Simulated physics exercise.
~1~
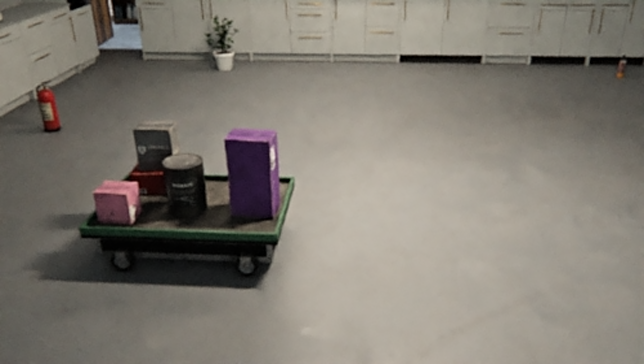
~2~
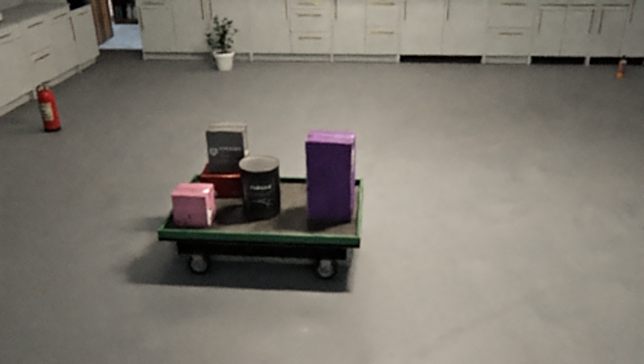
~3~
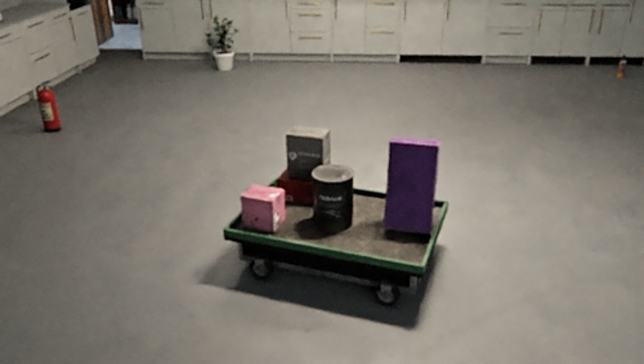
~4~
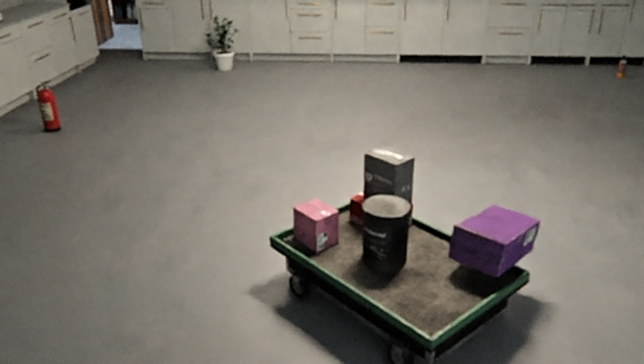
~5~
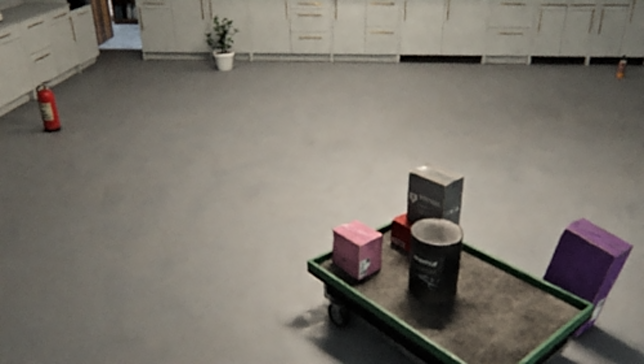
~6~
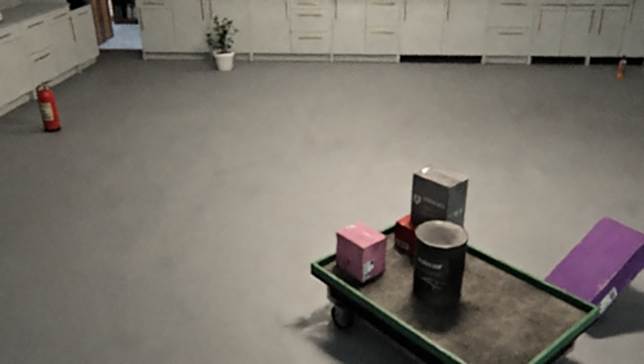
A low cart with a green rim carried several boxes and a black drum rightward across a gray floor, then curved toward the viewer as the tall purple box tipped, toppled over the edge and landed on the floor, while the rest stayed aboard.
